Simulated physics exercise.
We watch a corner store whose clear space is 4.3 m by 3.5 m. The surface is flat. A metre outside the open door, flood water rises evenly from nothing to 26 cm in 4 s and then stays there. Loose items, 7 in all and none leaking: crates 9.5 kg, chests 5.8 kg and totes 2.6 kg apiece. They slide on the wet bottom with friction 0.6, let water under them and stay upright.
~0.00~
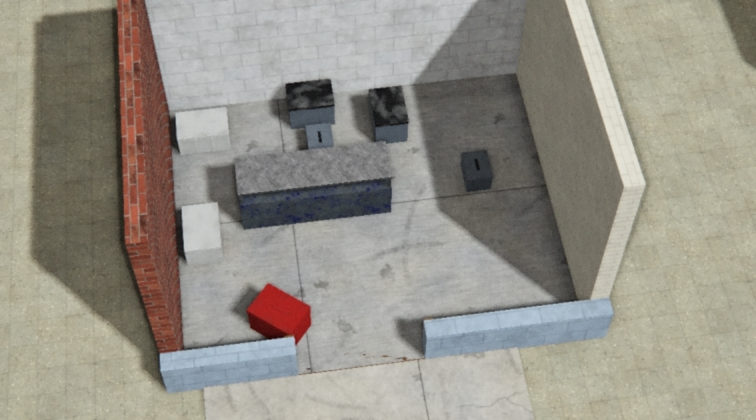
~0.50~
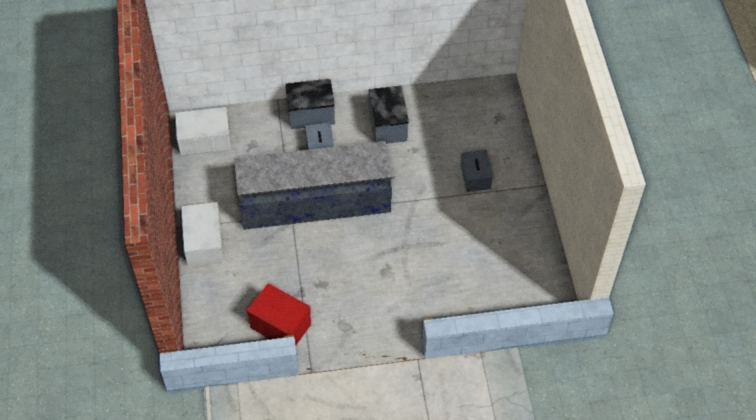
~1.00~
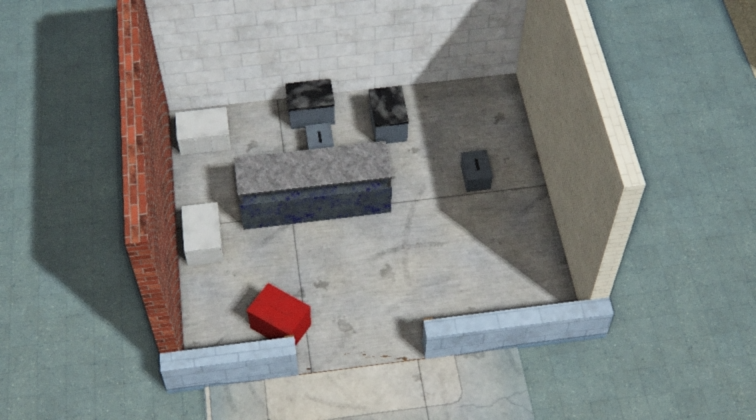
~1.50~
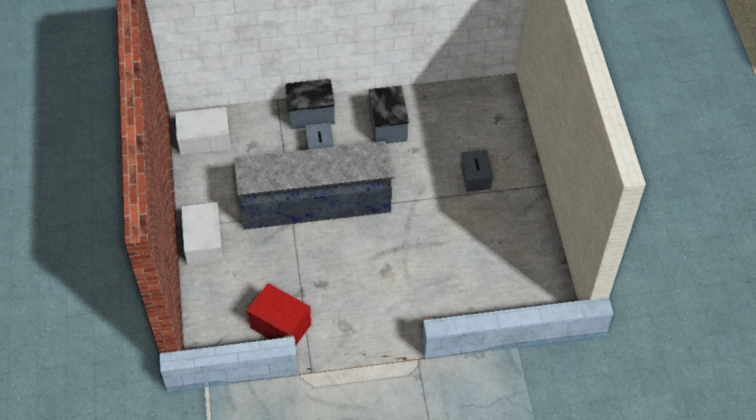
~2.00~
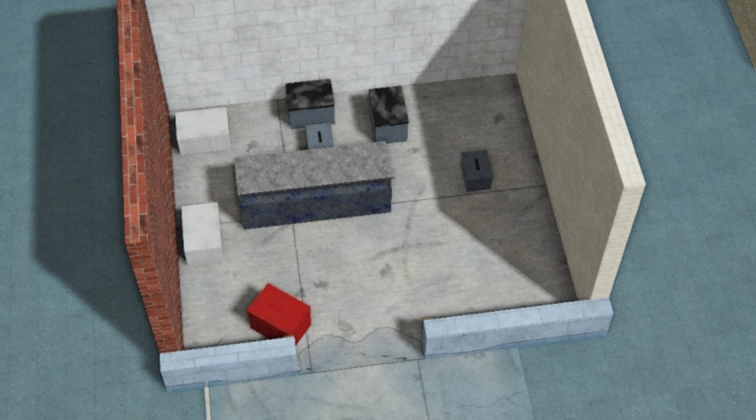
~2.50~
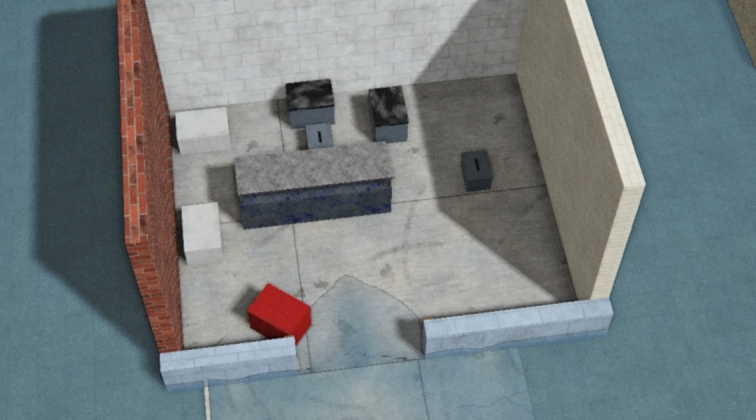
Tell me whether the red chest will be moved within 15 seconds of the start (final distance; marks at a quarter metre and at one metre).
Red chest slides a little.
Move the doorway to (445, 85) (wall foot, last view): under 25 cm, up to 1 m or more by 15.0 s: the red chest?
In that case the red chest travels far.
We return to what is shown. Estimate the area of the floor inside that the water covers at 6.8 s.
Some 13 m2.
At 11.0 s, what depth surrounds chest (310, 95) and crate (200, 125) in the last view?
Roughly 11 and 13 cm.
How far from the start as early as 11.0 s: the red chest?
About 50 cm.
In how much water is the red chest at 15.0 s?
About 16 cm.
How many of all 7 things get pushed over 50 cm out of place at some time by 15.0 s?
I count 7.
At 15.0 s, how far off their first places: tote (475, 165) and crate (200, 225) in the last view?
In that order: 100 cm, 150 cm.
After 3.5 s the red chest is near (275, 307), 0.0 m from its start, aground; 0 afloat.
After 6.8 s the red chest is near (247, 303), 0.3 m from its start, afloat; 2 afloat.
After 11.0 s the red chest is near (253, 267), 0.5 m from its start, afloat; 7 afloat.
After 15.0 s the red chest is near (234, 273), 0.6 m from its start, afloat; 7 afloat.
